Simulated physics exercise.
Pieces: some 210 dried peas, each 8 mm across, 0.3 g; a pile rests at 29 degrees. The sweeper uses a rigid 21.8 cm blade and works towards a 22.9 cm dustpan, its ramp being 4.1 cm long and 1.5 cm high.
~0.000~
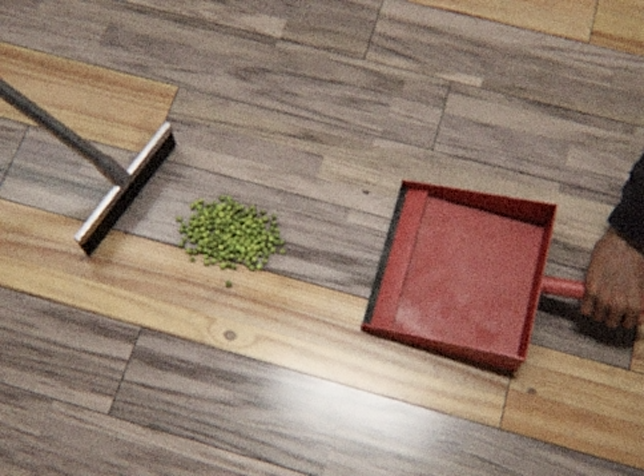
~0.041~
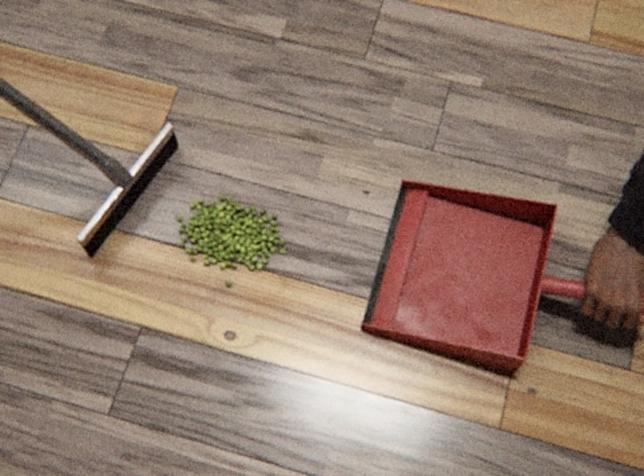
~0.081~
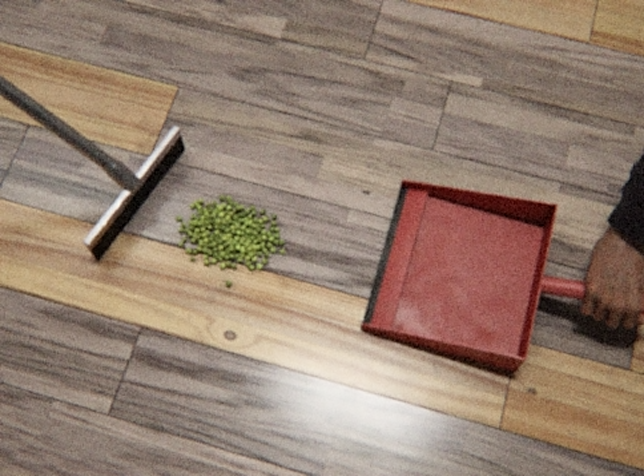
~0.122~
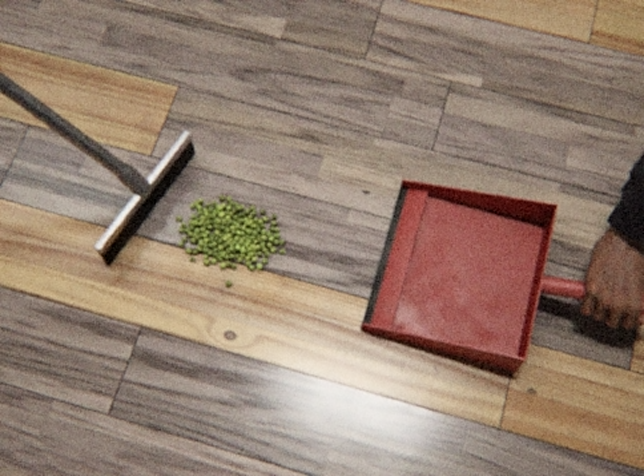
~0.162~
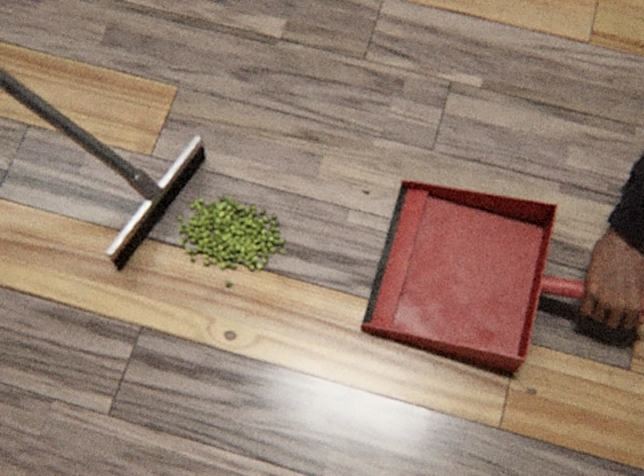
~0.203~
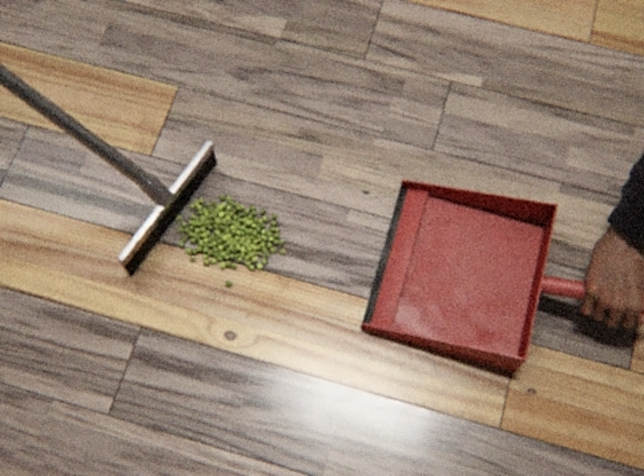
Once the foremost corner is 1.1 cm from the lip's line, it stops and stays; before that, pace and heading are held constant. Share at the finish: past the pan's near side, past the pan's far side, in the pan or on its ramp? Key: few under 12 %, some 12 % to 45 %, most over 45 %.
Near side = some, far side = few, pan = some.
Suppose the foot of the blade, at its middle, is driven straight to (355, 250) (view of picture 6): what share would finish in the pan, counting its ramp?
I'd expect around 0 per cent.
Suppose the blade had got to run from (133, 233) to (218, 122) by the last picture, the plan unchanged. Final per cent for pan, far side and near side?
Pan 0; far 5; near 0.
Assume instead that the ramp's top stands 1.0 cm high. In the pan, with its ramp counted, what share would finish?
15 %.
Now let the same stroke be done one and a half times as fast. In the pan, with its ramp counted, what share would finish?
Then some 15 in a hundred.
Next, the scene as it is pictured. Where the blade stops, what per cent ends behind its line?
5 %.
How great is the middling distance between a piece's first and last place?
That distance is close to 22 cm.
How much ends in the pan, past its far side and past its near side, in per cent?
In per cent - near side 30, far side 0, pan 15.
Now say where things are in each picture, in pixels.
In the first picture, blade from (80, 240) to (168, 129), moved 0.0 cm, 0 of the pieces shifted so far; middle of the pieces at (232, 234); pan at (469, 279).
In the second picture, blade from (82, 241) to (170, 130), moved 0.4 cm, 0 of the pieces shifted so far; middle of the pieces at (232, 234).
In the third picture, blade from (89, 245) to (177, 133), moved 1.5 cm, 0 of the pieces shifted so far; middle of the pieces at (232, 234).
In the fourth picture, blade from (100, 250) to (188, 137), moved 3.3 cm, 0 of the pieces shifted so far; middle of the pieces at (232, 234).
In the fifth picture, blade from (112, 255) to (199, 142), moved 5.2 cm, 0 of the pieces shifted so far; middle of the pieces at (232, 234).
In the sixth picture, blade from (124, 261) to (210, 147), moved 7.1 cm, 0 of the pieces shifted so far; middle of the pieces at (232, 234); pan at (469, 279). The blade's pace is about 0.46 m/s, heading 9 degrees towards the viewer's side.
After 0.49 s, middle of the blade 18 cm from the lip; 0 % over the lip, far side 0 %, near side 10 %.
Then, at 0.68 s, middle of the blade 9 cm from the lip; 0 % over the lip, far side 0 %, near side 20 %.
After 1.00 s, middle of the blade 4 cm from the lip; 15 % over the lip, far side 0 %, near side 30 %.
At rest (1.5 s), near side 30 %, far side 0 %, pan 15 %, in front of the lip or behind the blade 50 %.
